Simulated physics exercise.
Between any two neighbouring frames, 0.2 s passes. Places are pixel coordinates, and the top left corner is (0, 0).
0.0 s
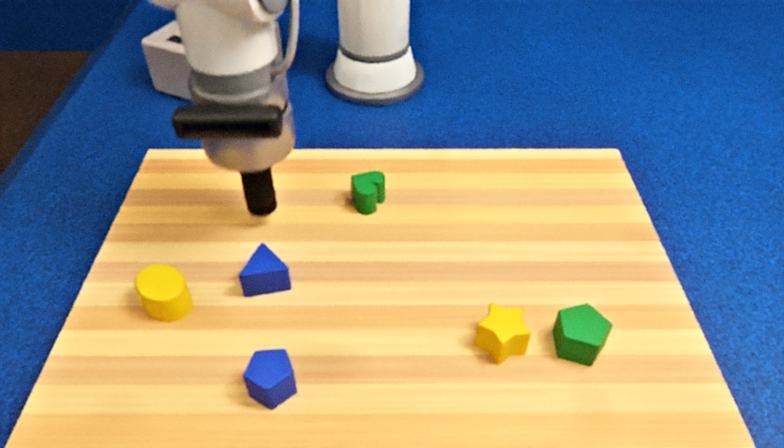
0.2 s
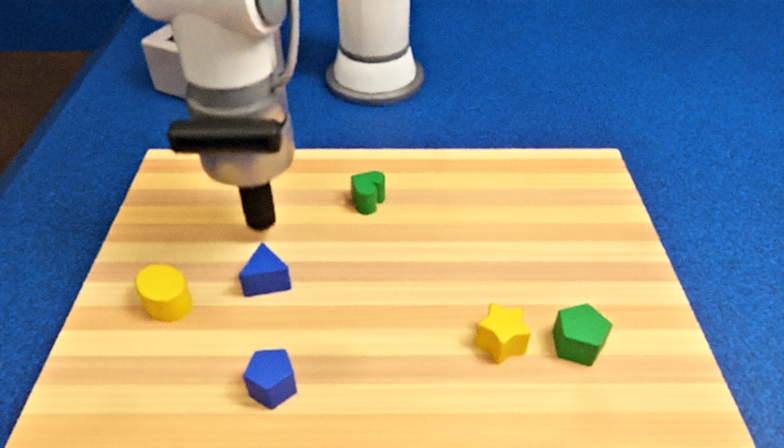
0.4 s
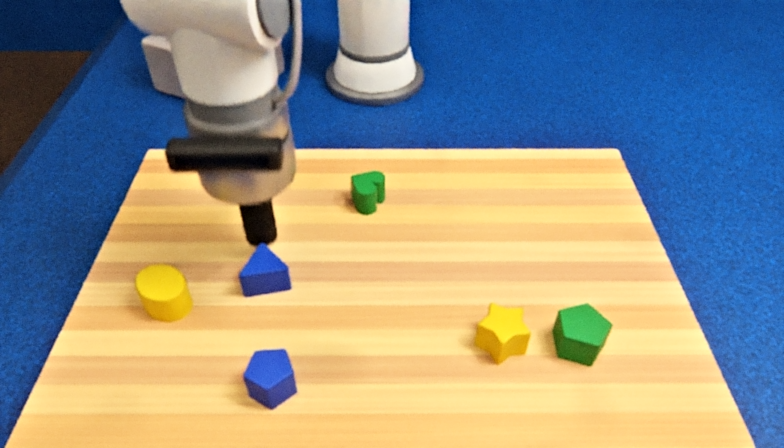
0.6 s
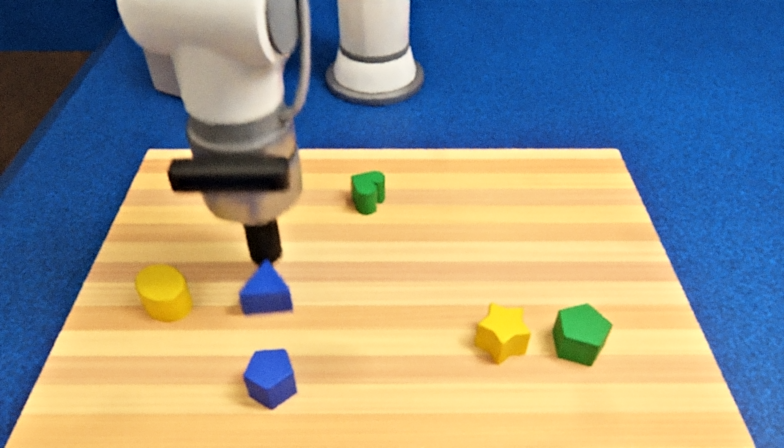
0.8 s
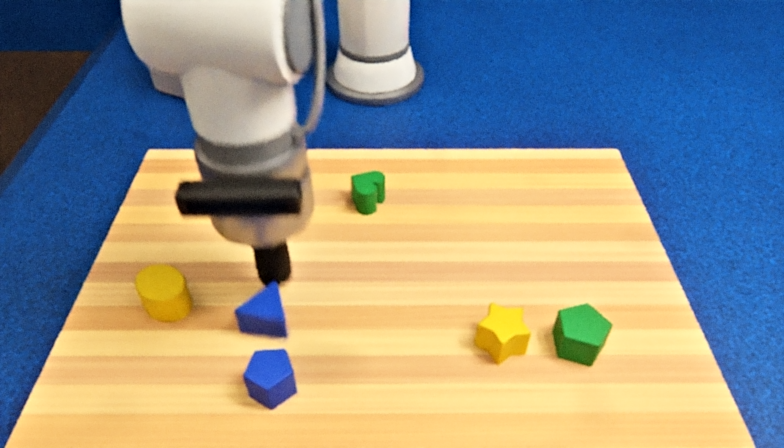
The video shows a robot arm with a black rod moving over a wooden board of small coloured blocks; the rod approaches the blue triangular block, then pushes it a short way toward the blue pentagonal block, turning it slightly.
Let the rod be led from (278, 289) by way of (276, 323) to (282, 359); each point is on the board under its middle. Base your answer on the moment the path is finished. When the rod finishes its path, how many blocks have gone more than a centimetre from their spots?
I expect two blocks to move.
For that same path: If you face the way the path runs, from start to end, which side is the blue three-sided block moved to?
So, looking from the first point of the path to the last, the blue three-sided block moves rightwards.
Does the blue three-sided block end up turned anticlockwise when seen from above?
No
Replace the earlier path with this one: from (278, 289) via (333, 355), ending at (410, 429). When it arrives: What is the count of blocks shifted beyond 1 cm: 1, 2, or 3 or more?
One block moves more than 1 cm.
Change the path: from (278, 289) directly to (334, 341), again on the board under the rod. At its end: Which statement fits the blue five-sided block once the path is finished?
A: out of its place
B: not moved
Letter B.
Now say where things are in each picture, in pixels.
The first picture shows rod's lower end at (263, 208); blue three-sided block at (263, 261); blue five-sided block at (268, 366).
The second picture shows rod at (262, 222); blocks still.
The third picture shows rod at (262, 238); blocks still.
The fourth picture shows rod at (267, 256); blue three-sided block at (265, 280).
The fifth picture shows rod at (276, 276); blue three-sided block at (264, 302); blue five-sided block at (268, 366).
The first path, step by step. Halfway along, rod at (274, 310); blue three-sided block at (252, 331), turned 40° clockwise; blue five-sided block at (265, 372), turned 20° anticlockwise.
At the end, rod at (279, 346); blue three-sided block at (243, 357), turned 90° clockwise; blue five-sided block at (264, 386), turned 15° anticlockwise.
